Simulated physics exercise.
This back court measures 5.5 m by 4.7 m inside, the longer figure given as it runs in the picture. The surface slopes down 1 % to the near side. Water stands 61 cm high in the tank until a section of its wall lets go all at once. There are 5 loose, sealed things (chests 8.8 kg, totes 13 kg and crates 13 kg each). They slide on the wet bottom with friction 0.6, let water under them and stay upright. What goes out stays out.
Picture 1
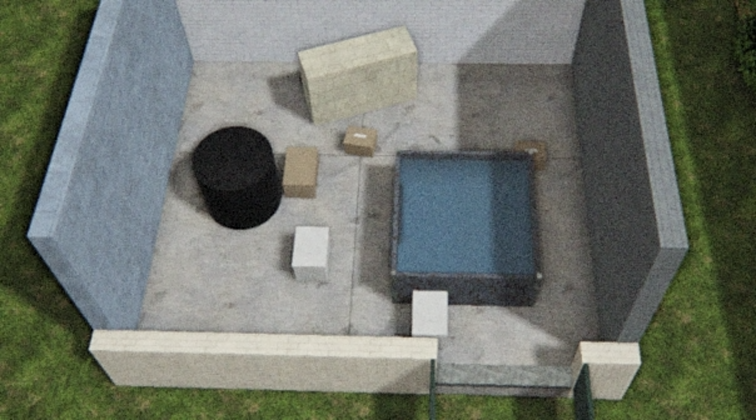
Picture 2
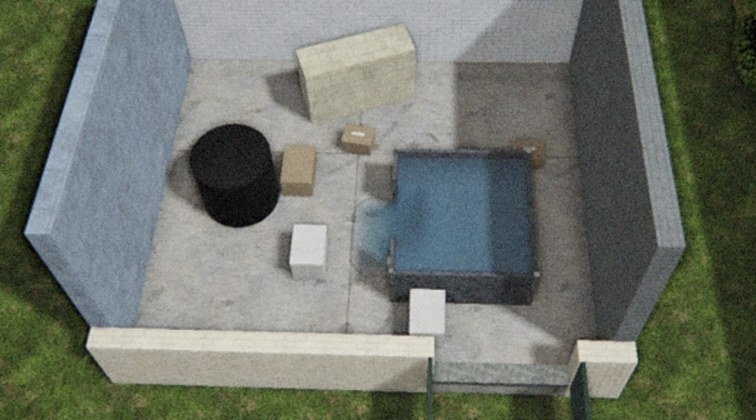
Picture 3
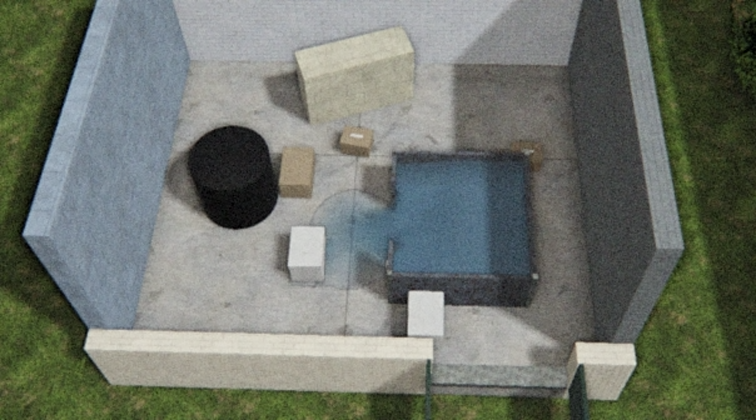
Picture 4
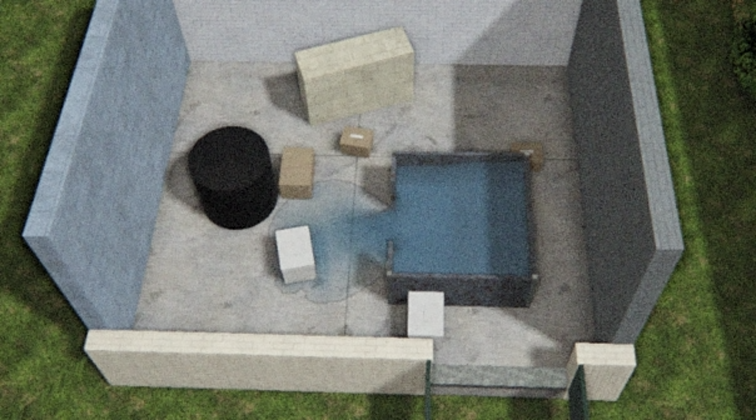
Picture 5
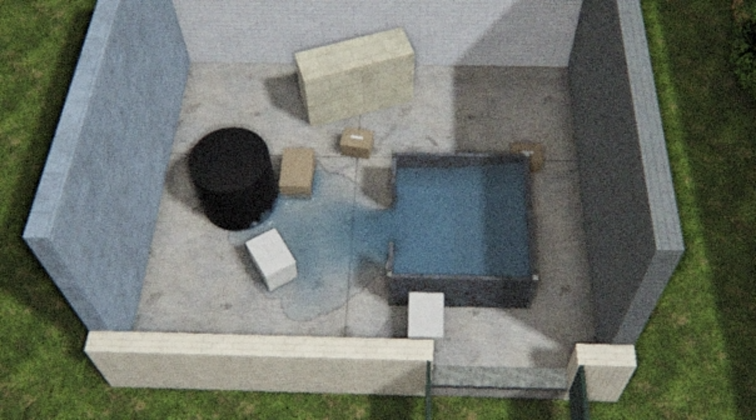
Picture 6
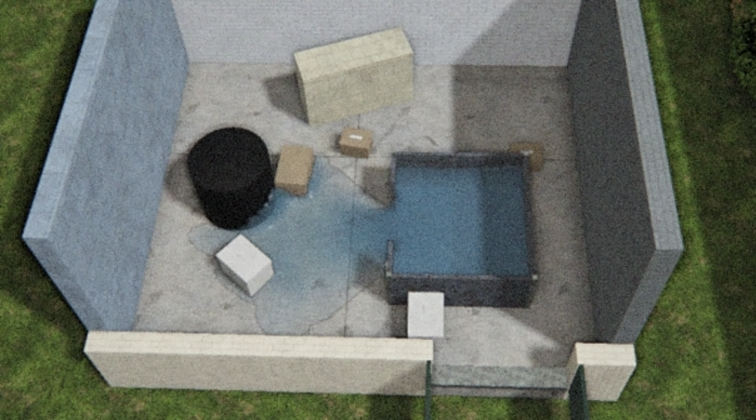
At first, blue water fills a square tank at the right of a walled courtyard, with boxes and a black cylinder standing nearby. Water then pours from the tank's left side and spreads leftward across the floor, and a white box slides left, turning as it goes.
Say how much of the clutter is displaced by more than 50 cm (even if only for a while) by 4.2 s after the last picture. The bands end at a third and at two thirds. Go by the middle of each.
It is one to two thirds.
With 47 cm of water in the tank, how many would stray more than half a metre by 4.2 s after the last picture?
Then 2.
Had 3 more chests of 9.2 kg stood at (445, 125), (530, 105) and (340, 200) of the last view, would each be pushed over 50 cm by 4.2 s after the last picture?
In turn: Under, short of it, over.
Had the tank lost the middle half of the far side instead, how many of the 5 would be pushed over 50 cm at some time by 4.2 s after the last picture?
In that case 0 of them.
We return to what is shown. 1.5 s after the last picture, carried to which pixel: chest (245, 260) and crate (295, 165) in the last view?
Around (155, 304) and (239, 80).
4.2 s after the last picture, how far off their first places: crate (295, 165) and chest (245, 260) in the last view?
In that order: 150 cm, 60 cm.
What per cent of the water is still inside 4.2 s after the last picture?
Some 100 per cent remains.
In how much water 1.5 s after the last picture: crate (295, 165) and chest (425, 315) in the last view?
Roughly 4 and 0 cm.
Then, 0.4 s after the last picture 1 of 5 are over 50 cm from their spots; 0 afloat.
Then, 1.5 s after the last picture 2 of 5 are over 50 cm from their spots; 1 afloat.
Then, 2.8 s after the last picture 2 of 5 are over 50 cm from their spots; 2 afloat.
Then, 4.2 s after the last picture 3 of 5 are over 50 cm from their spots, and 3 have been at some point; 2 afloat.
